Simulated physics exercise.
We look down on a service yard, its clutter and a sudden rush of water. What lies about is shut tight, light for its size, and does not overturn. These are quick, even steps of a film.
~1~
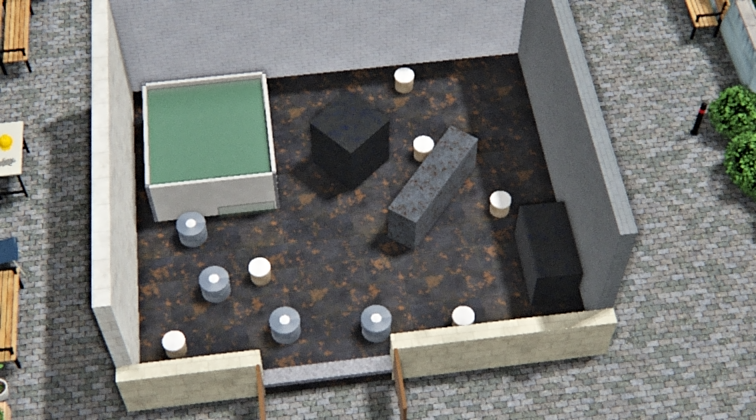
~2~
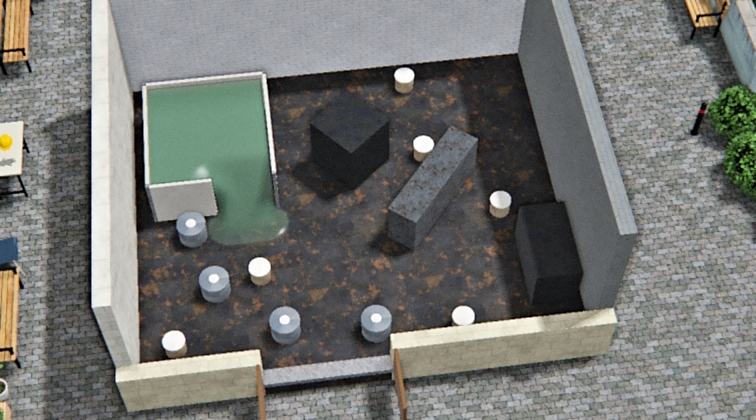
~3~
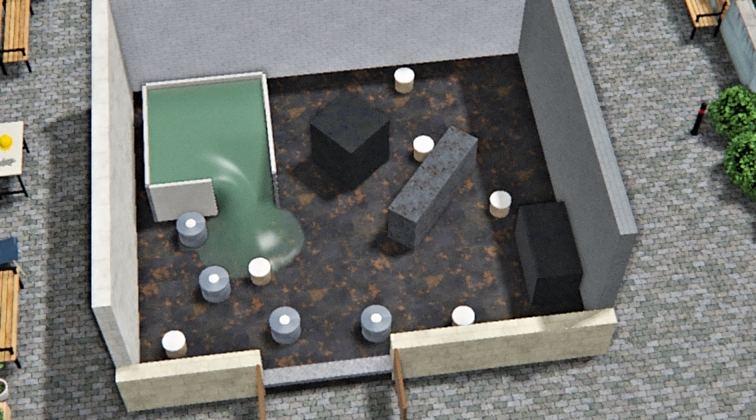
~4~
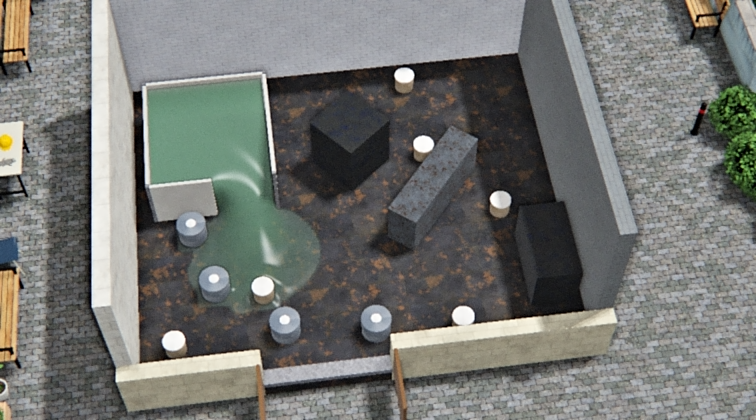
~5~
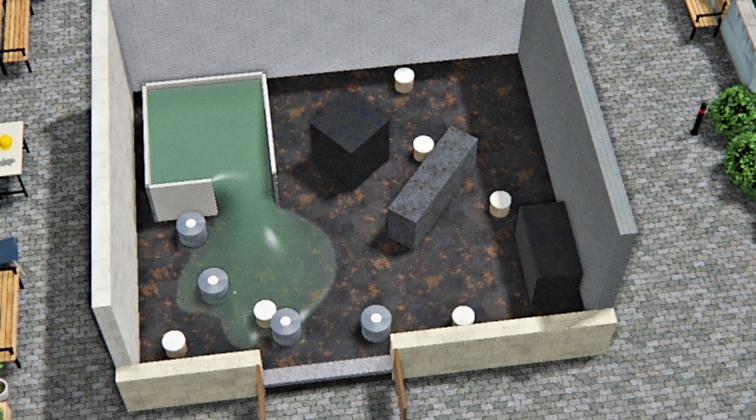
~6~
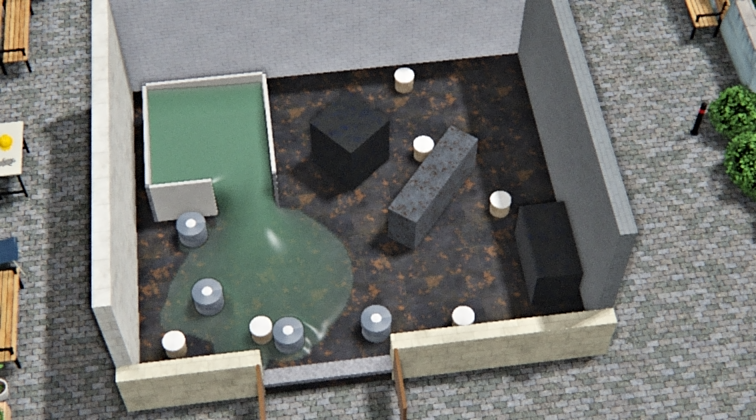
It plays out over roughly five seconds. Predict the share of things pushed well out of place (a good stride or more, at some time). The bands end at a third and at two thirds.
That comes to two thirds or above.
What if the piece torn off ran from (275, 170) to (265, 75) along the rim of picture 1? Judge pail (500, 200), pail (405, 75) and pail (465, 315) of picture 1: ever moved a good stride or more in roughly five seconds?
In turn: Moved that far, moved that far, pushed that far.
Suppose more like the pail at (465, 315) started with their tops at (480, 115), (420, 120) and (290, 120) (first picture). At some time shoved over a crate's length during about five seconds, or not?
In that order: Short of that, less than that, short of that.
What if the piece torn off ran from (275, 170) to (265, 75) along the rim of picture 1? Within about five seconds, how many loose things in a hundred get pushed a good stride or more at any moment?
Roughly 50 per cent.
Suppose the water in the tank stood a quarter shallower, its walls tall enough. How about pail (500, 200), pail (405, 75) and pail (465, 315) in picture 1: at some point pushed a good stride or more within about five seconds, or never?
One after the other: No, not that far, swept aside.
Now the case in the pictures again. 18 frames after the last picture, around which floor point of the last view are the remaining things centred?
Close to (365, 226).
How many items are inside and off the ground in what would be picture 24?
That makes 3.
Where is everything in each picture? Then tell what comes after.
In the first frame, a pail at (259, 267) rests on the ground; a tub at (214, 279), on the bottom; 0 of 10 have shifted.
In the second frame, a pail at (259, 267), on the bottom; a tub at (214, 279), on the bottom; 0 of 10 have shifted.
In the third frame, a pail at (259, 267), on the bottom; a tub at (214, 279) rests on the ground; 0 of 10 have shifted.
In the fourth frame, a pail at (263, 286) rests on the ground, a stride from its start; a tub at (214, 279), on the bottom; 1 of 10 have shifted.
In the fifth frame, a pail at (265, 310), on the bottom, a stride from its start; a tub at (213, 281) rests on the ground, close to its start; 1 of 10 have shifted.
In the sixth frame, a pail at (261, 326), afloat, a stride from its start; a tub at (207, 291), on the bottom, close to its start; 3 of 10 have shifted.
A moment on, 3 of 10 are well off their spots; 1 afloat.
Next, 5 of 10 are well off their spots; 4 afloat.
Later, 6 of 10 are well off their spots; 3 afloat.
In the end, 7 of 10 are well off their spots, and 7 have been at some point; 4 afloat.
